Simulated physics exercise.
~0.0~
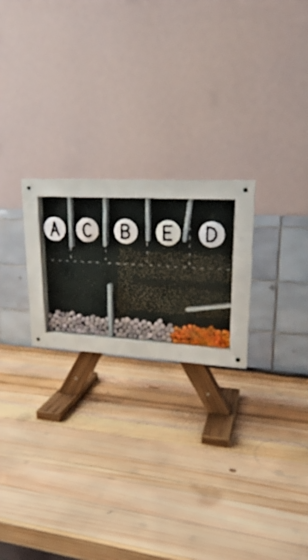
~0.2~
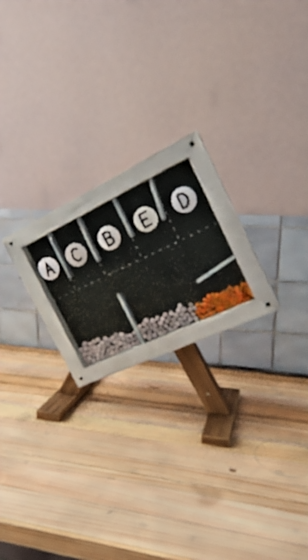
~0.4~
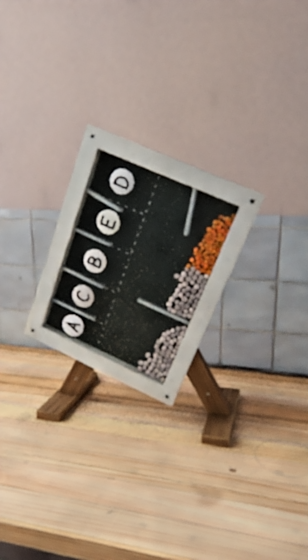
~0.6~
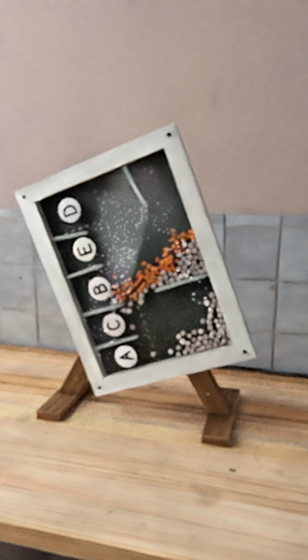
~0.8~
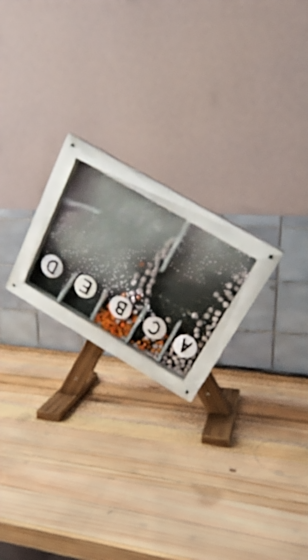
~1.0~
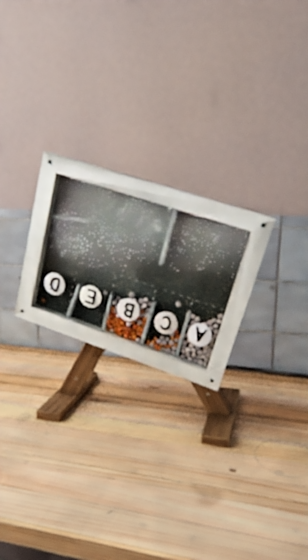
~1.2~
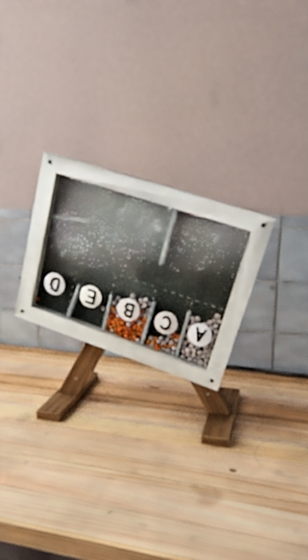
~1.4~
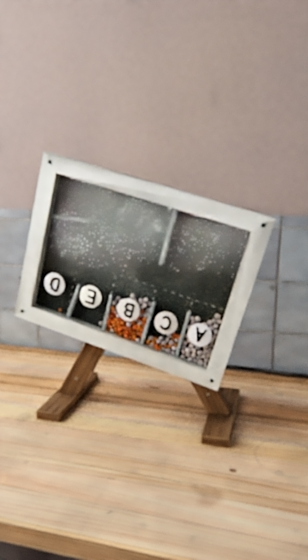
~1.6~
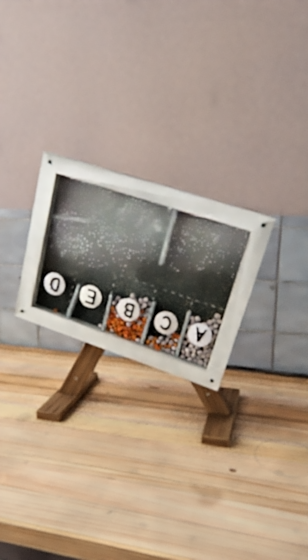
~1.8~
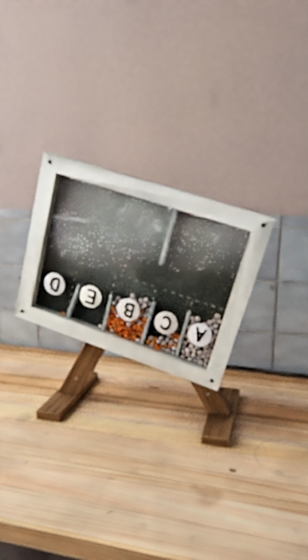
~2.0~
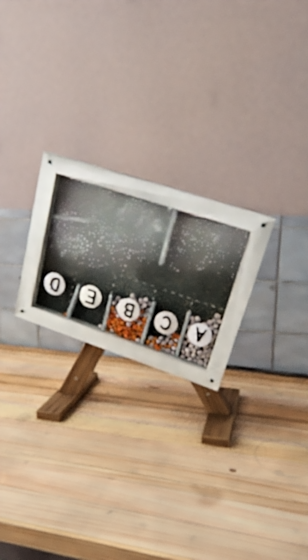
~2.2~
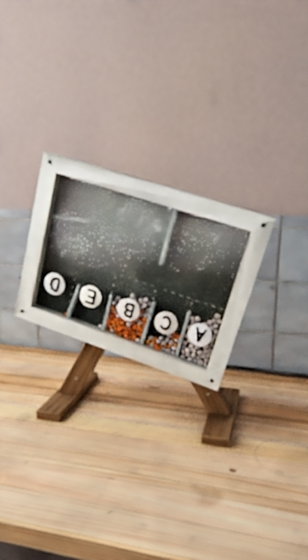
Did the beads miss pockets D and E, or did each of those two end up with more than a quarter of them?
The beads missed pockets D and E, so neither held more than a quarter of them. They gathered in the pockets toward the right instead, with large shares in A and B.
